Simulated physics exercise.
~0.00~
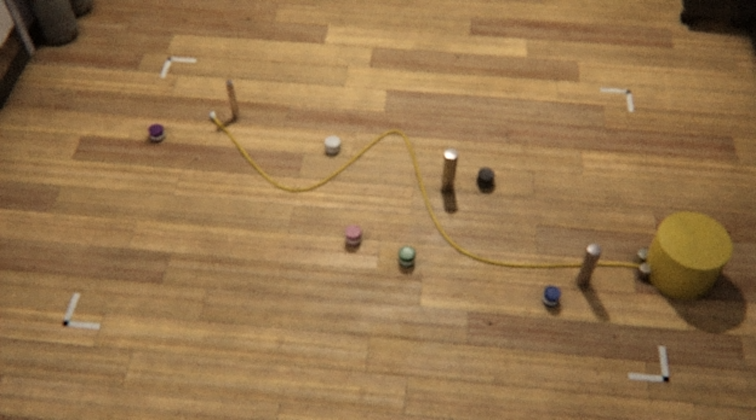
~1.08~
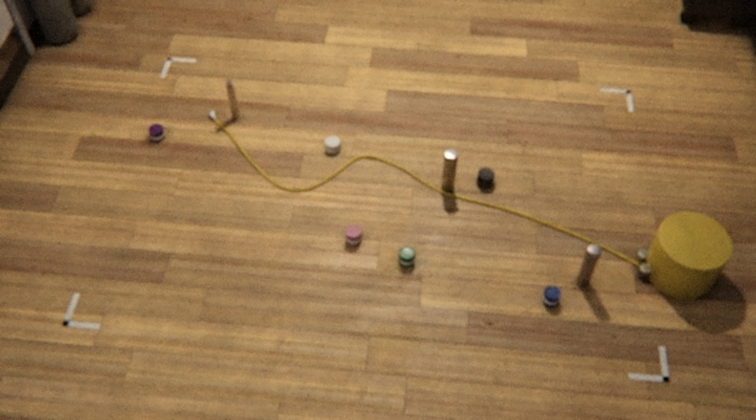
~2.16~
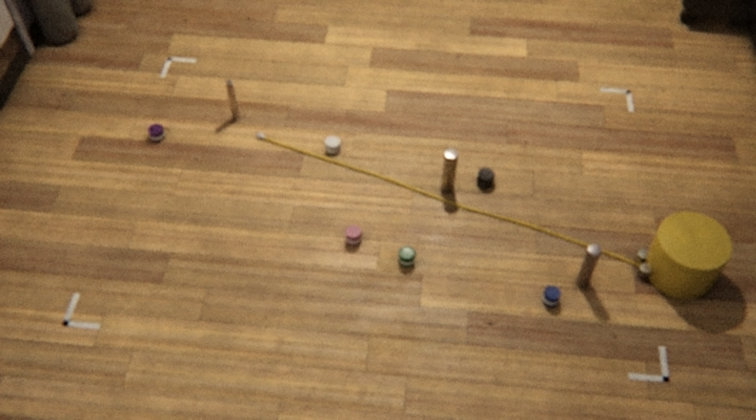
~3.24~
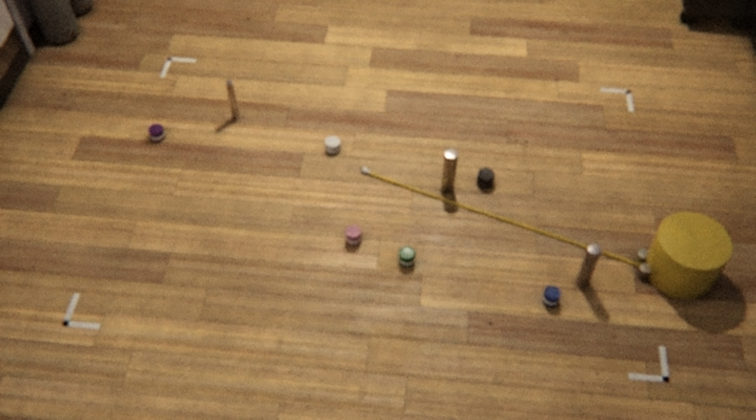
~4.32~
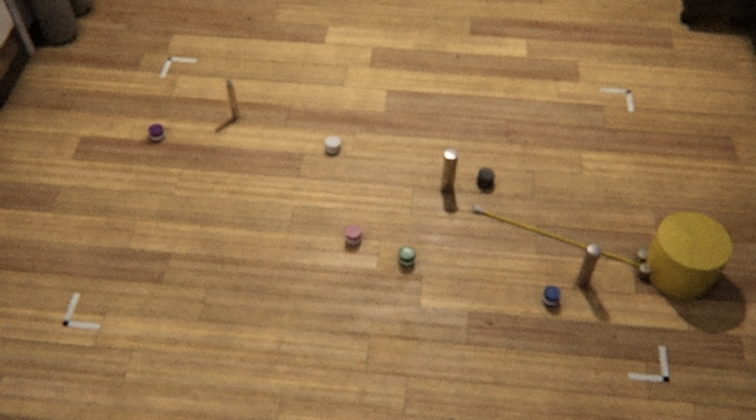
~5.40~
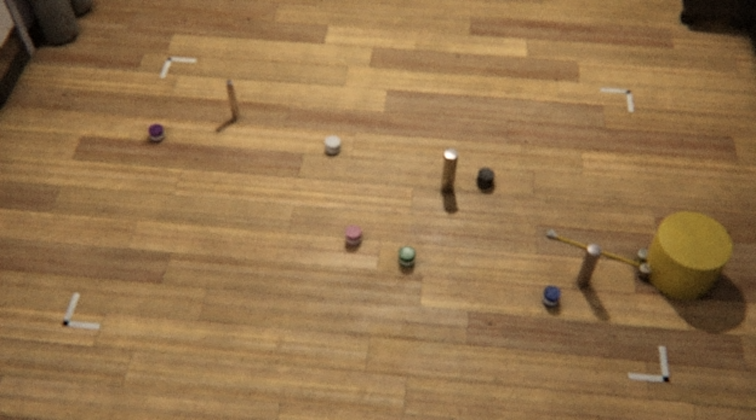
A yellow cord slides right past posts into a round yellow reel, leaving a short end out.
